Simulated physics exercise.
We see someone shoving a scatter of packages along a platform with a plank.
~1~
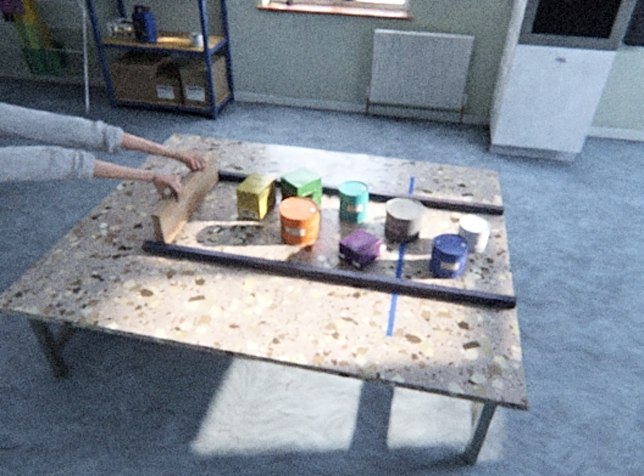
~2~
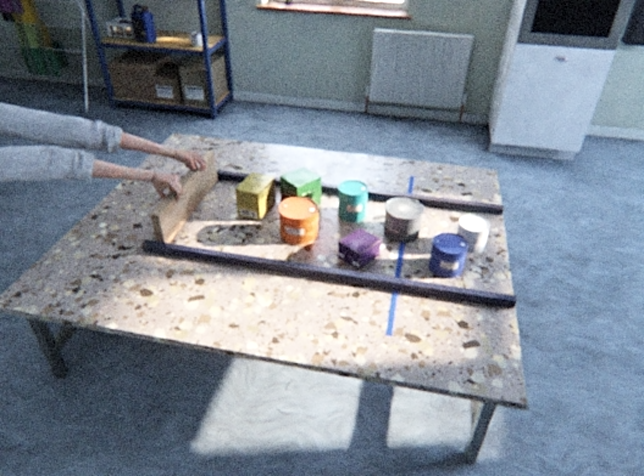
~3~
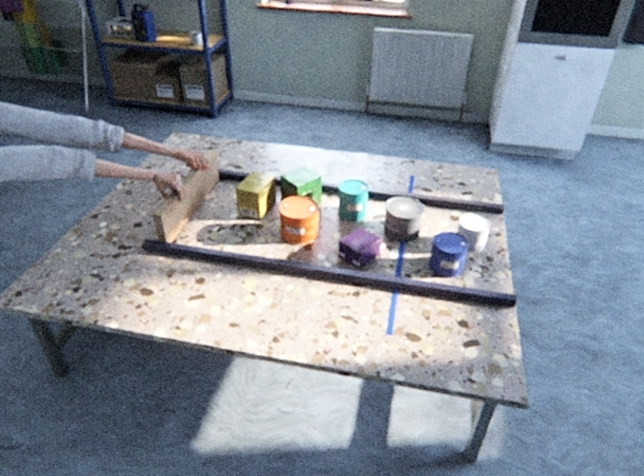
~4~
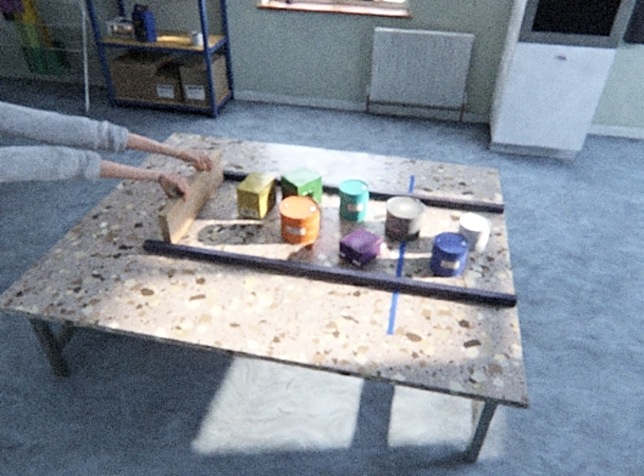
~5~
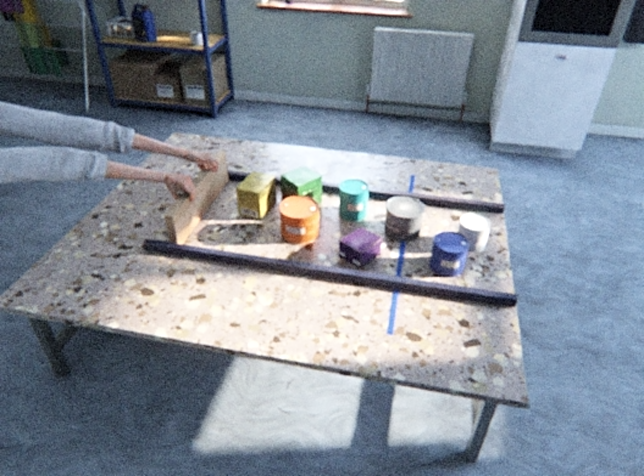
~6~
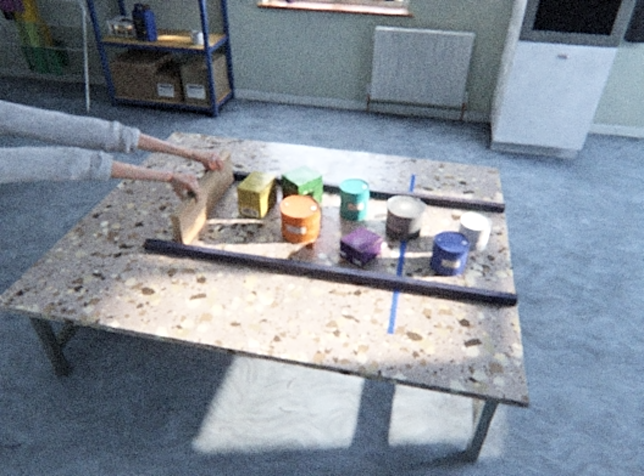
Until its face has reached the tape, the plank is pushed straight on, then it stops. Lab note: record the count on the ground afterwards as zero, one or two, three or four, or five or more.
Count on ground: Zero.
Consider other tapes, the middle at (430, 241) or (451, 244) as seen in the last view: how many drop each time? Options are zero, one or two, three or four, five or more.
For the first place I'd say either one or two, and for the second 1 or 2.
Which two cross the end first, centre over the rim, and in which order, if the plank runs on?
The white canister comes first, then the turquoise canister.
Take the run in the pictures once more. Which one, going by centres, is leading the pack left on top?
The white canister ends up foremost.
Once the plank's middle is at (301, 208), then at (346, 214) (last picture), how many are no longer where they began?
The first number is 4, the next one 6.
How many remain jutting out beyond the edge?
I count 0 overhanging.
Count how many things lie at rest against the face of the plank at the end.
The count in contact is 3.
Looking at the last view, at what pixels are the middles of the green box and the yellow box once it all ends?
Around (449, 202) and around (421, 215).
A little later, none off yet; white canister at rest near (473, 232); blue canister at rest near (449, 254); grey pail at rest near (405, 218).
Next, none off yet; white canister at rest near (473, 232); blue canister at rest near (449, 254); grey pail shifted a little near (418, 223).
When it is over, the number that fall off is zero.
